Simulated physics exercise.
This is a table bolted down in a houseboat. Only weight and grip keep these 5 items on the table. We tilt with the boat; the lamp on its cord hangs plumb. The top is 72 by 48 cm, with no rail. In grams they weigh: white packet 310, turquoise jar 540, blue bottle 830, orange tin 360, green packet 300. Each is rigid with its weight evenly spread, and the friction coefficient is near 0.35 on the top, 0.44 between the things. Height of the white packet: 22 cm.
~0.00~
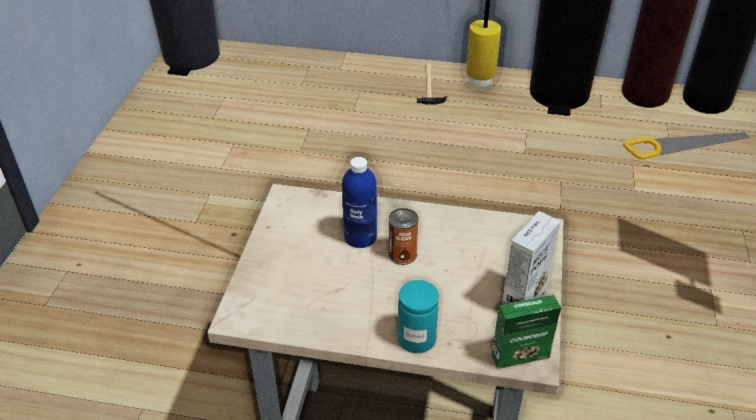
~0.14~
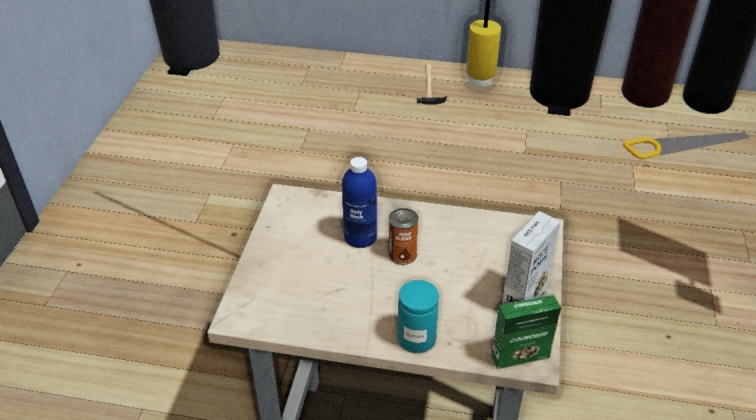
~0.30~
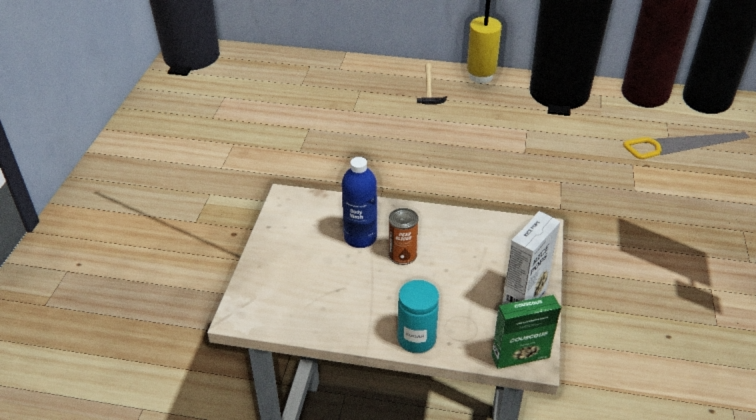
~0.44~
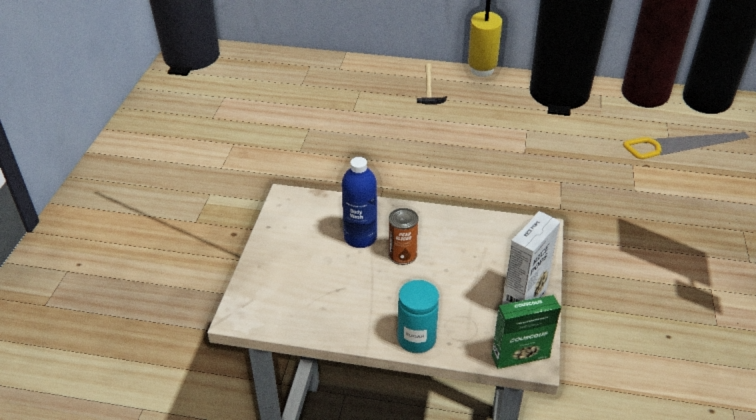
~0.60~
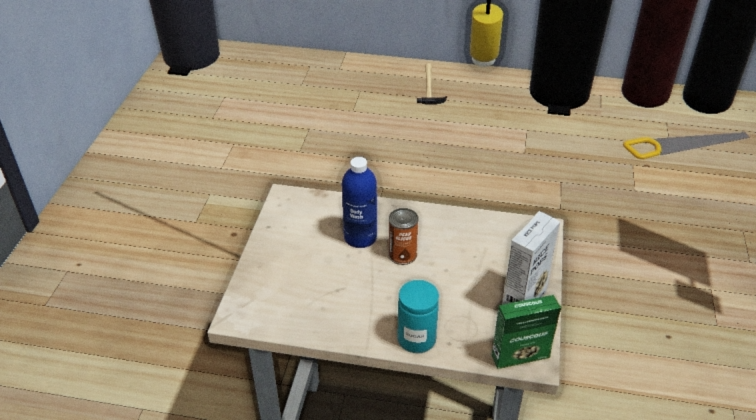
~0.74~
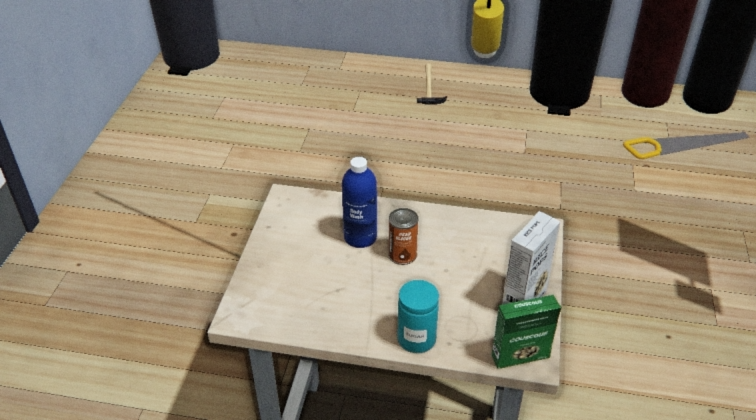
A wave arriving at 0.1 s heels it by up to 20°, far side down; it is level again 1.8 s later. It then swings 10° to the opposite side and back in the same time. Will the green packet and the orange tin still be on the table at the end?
The green packet stays on the table and the orange tin stays on the table.
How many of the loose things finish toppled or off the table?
2 of them.
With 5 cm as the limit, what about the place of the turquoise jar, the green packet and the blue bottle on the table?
The turquoise jar keeps its place; the green packet ends elsewhere; the blue bottle keeps its place.
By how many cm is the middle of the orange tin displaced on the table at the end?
About 0 cm.
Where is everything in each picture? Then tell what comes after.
The first picture shows boat level; green packet (525, 332); orange tin (403, 237).
The second picture shows boat level; blue bottle (360, 201); white packet (530, 268).
The third picture shows boat heeled 2°, far side down; turquoise jar (418, 317); blue bottle (360, 201).
The fourth picture shows boat heeled 6°, far side down; white packet (530, 268); turquoise jar (418, 317).
The fifth picture shows boat heeled 12°, far side down; blue bottle (360, 201); white packet (530, 268).
The sixth picture shows boat heeled 16°, far side down; green packet (525, 332); orange tin (403, 237).
By 1.24 s, boat heeled 17°, far side down; green packet rocked 63° off its seat near (509, 309); white packet 7 cm from its spot.
By 1.34 s, boat heeled 14°, far side down; green packet on its side near (504, 309); white packet rocked 4° off its seat.
By 1.64 s, boat heeled 4°, far side down; green packet on its side near (504, 306); white packet on its side.
When it is over (4.2 s), lying over on the table, white packet and green packet; the other 3 within 5 cm of the start. In the last view, green packet near (504, 306), orange tin near (403, 236).
